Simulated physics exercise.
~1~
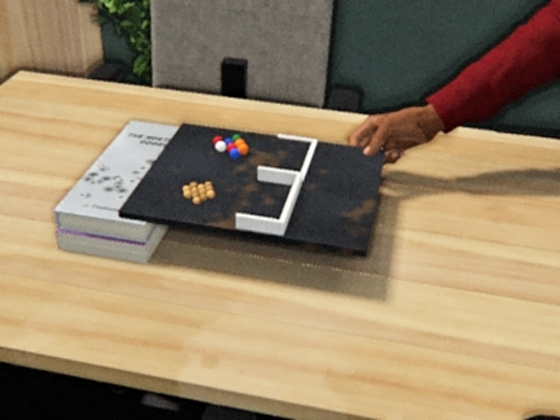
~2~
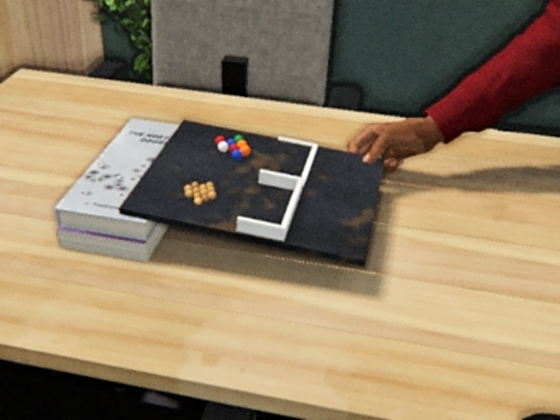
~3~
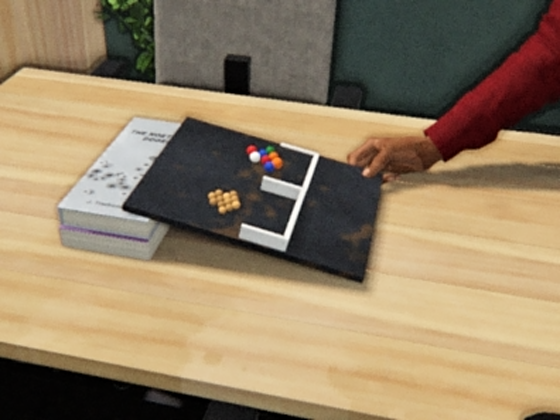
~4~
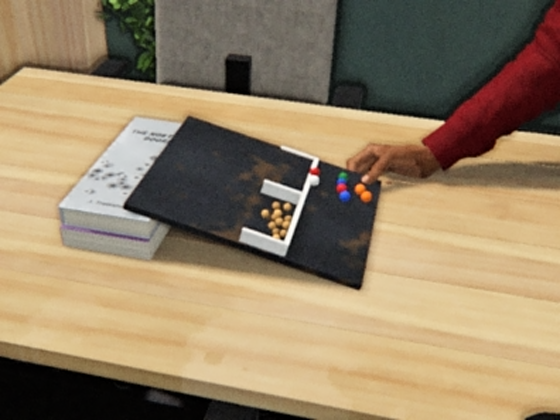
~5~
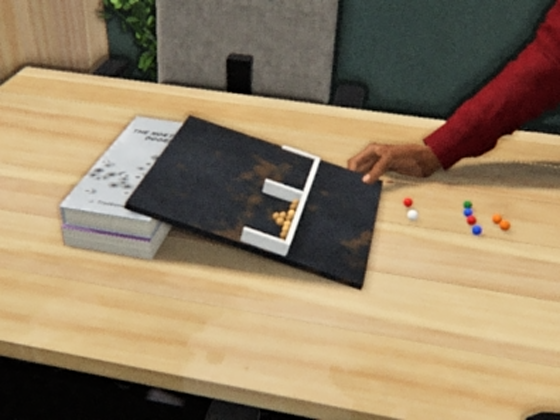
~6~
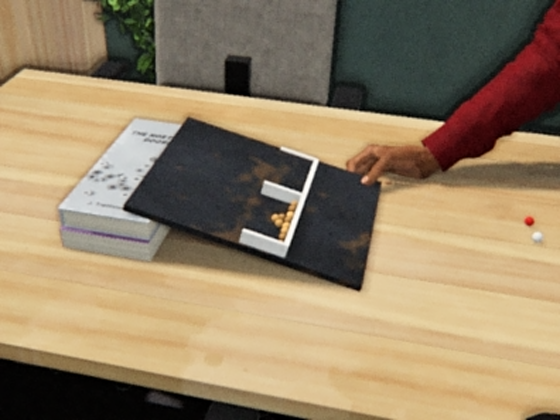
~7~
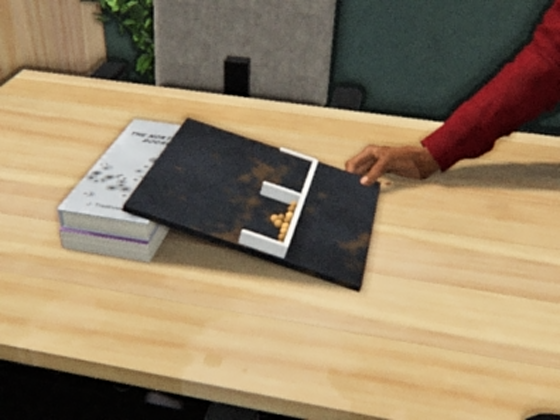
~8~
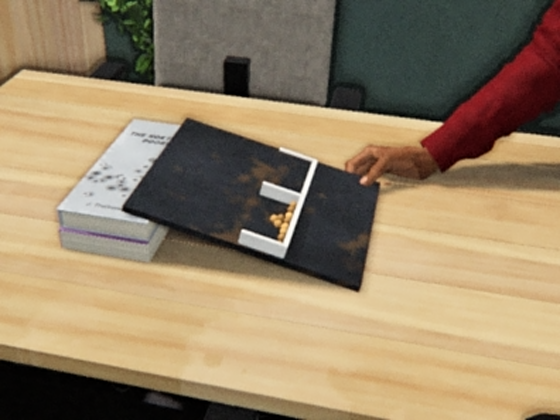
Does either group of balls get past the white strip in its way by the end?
Yes, the multicoloured balls farther back pass their strip and roll away to the right. The tan balls nearer the viewer are stopped by theirs and stay on the board.
On a wooden table, a dark board rests on a stack of books at its left side, with a red-sleeved hand at its right end. A cluster of tan balls sits nearer the viewer and a multicoloured cluster farther back, with white strips to their right. The board's right end dips, and both clusters start rolling to the right. The tan balls gather against the nearer strip, while the coloured ones get past theirs and roll off onto the table. They continue right until they leave view, and the tan balls stay put on the sloping board.
